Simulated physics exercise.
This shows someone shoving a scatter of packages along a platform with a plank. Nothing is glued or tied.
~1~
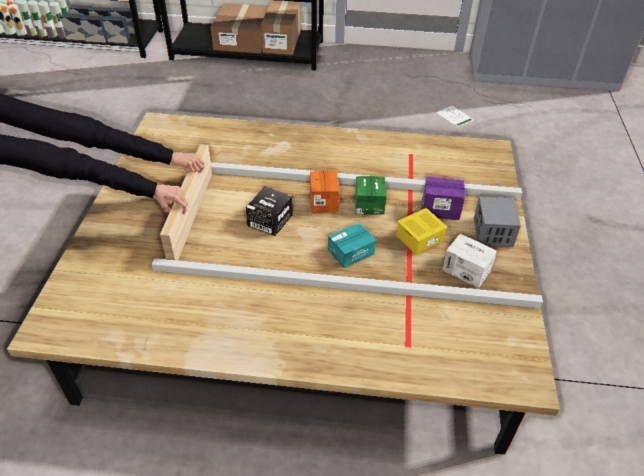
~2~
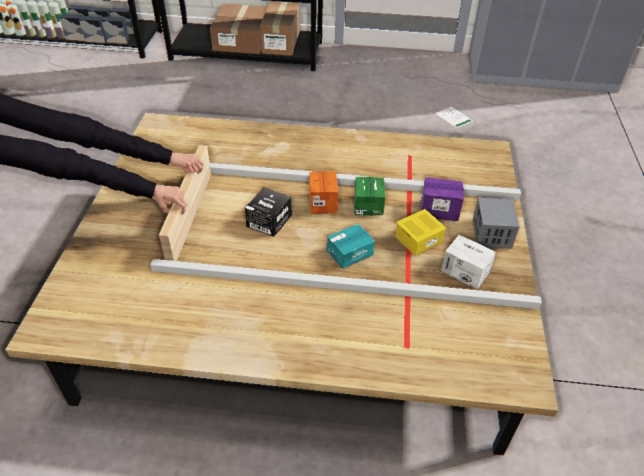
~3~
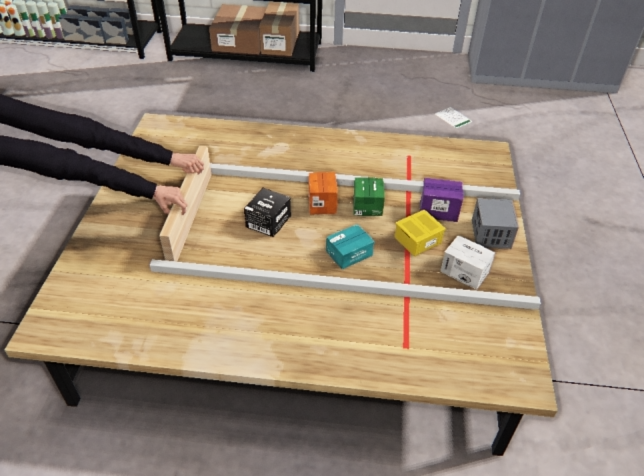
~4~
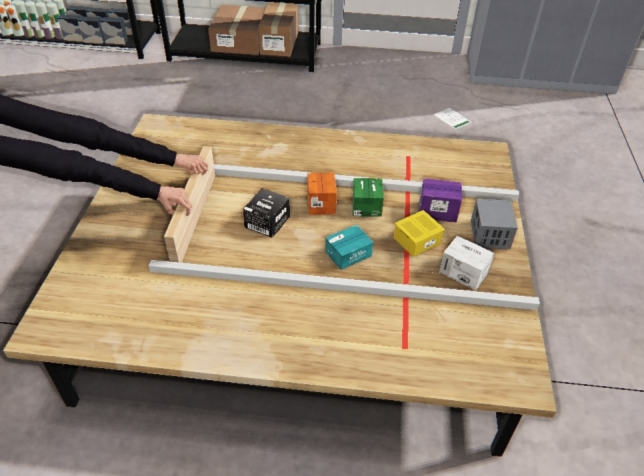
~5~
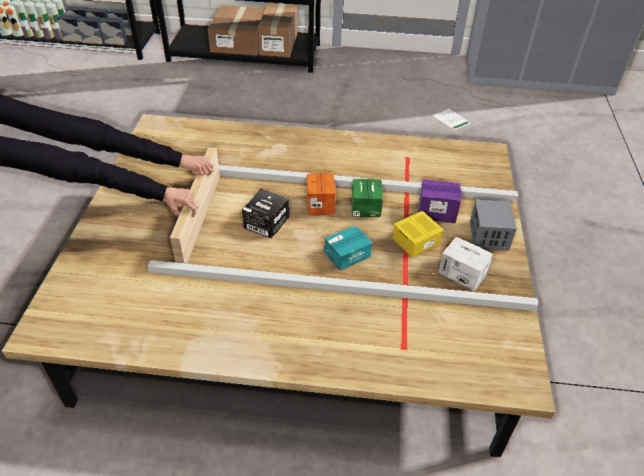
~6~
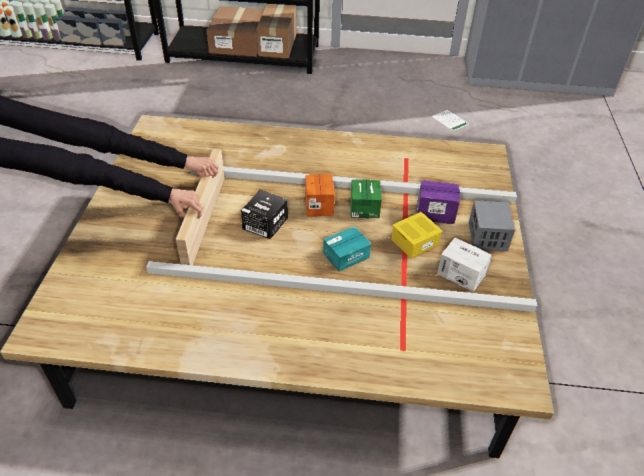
Two hands slide a wooden plank slightly right across a table toward scattered, unmoving colored boxes.
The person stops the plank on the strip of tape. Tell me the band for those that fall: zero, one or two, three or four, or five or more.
The number that fall off is zero.
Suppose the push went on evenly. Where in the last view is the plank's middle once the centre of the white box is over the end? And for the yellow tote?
At (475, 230) for the white box; at (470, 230) for the yellow tote.
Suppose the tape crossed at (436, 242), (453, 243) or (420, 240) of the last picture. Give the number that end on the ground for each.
The counts: 1, 2 and 0.
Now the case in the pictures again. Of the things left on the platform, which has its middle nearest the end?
That is the grey crate.
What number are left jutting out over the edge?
1 of them.
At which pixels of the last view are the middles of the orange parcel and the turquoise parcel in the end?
The orange parcel at (422, 195), the turquoise parcel at (424, 265).
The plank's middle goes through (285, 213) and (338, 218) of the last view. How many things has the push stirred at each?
2 and 4.
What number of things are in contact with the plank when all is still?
3 of them.
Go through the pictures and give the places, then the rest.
Grey crate (496, 222); white box (469, 261); purple parcel (443, 198); plank (189, 201); tape (410, 235), in the first picture.
White box (468, 262); plank (188, 202), in the second picture.
Purple parcel (441, 200); green parcel (369, 197), in the third picture.
Grey crate (493, 224); orange parcel (322, 194), in the fourth picture.
White box (465, 264); black box (266, 213), in the fifth picture.
Grey crate (491, 226); white box (464, 265); purple parcel (438, 202); plank (203, 206); tape (405, 239), in the sixth picture.
Soon after, none off yet; grey crate at rest near (491, 226); white box at rest near (464, 265); purple parcel at rest near (438, 202).
Then, none off yet; grey crate at rest near (491, 226); white box at rest near (464, 265); purple parcel moved a little near (451, 203).
At rest, the number that fall off is zero.
